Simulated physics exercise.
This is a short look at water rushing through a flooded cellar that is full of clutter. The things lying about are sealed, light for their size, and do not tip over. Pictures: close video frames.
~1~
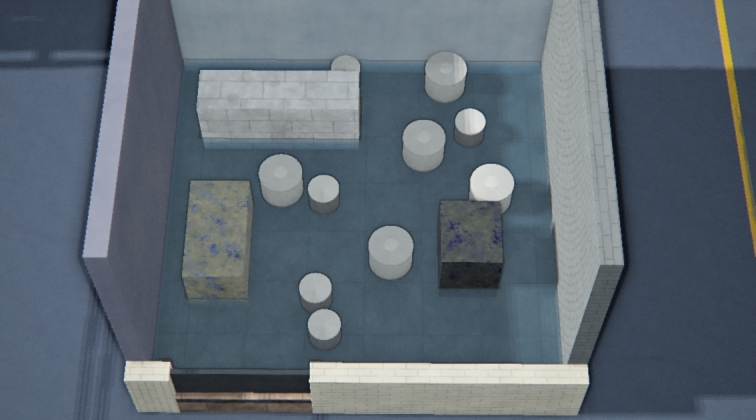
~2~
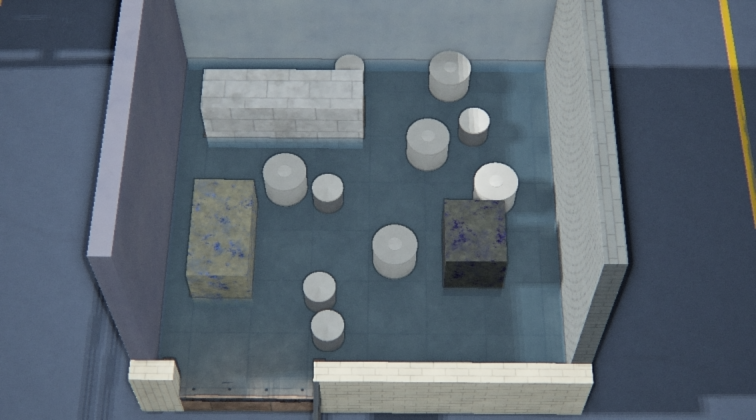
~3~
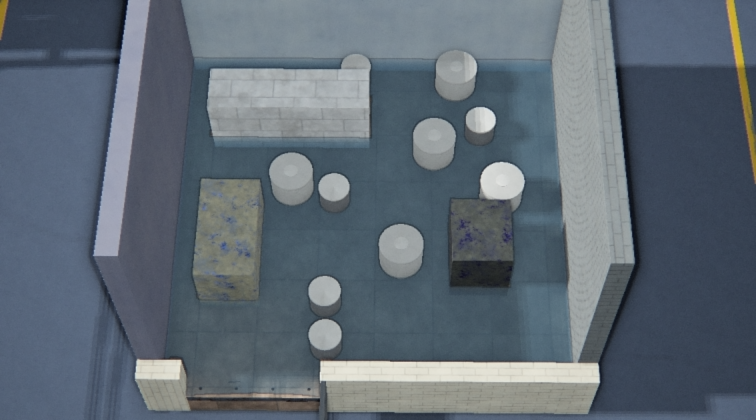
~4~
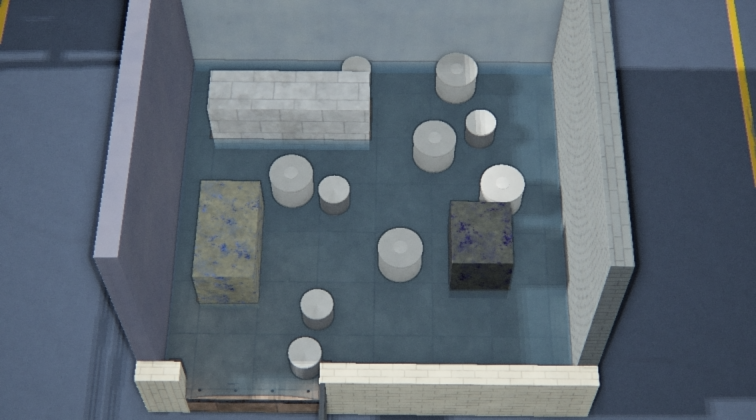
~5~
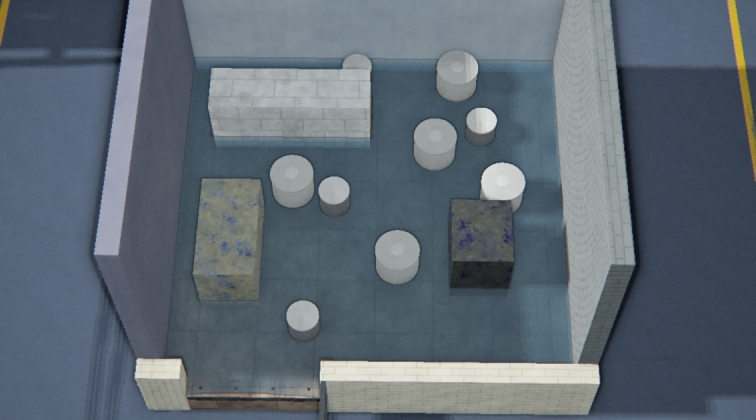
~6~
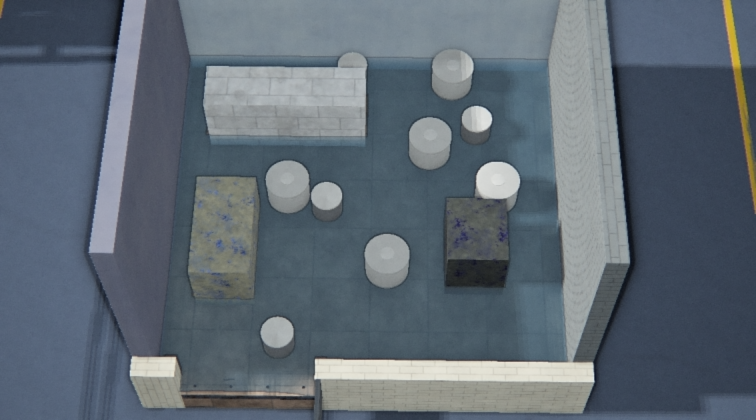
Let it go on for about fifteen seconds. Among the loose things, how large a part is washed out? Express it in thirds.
It comes to a third to two thirds.
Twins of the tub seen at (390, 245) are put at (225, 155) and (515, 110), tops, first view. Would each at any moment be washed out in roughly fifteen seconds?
The first copy is held back and the second is held back.
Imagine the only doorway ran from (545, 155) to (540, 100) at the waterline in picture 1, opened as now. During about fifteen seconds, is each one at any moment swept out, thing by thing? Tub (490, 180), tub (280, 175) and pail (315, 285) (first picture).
Item one gets away, item two doesn't escape, item three doesn't escape.
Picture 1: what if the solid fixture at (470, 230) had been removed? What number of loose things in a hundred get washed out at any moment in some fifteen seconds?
I'd put it at around 50 percent.
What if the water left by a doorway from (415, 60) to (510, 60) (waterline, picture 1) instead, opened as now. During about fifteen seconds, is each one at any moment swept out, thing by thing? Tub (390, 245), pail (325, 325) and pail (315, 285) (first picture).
Taking them in turn, the first is flushed away, the second is held back and the third is held back.
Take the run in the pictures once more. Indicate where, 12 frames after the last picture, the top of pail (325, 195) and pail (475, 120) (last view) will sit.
(248, 367) and (449, 158), roughly.
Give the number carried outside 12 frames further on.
3.
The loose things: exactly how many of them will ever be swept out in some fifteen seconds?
Count: 6.
A moment on, 2 of 10 are out; 8 afloat.
Next, 3 of 10 are out; 7 afloat.
Later, 5 of 10 are out; 5 afloat.
In the end, 6 of 10 are out; 4 afloat.
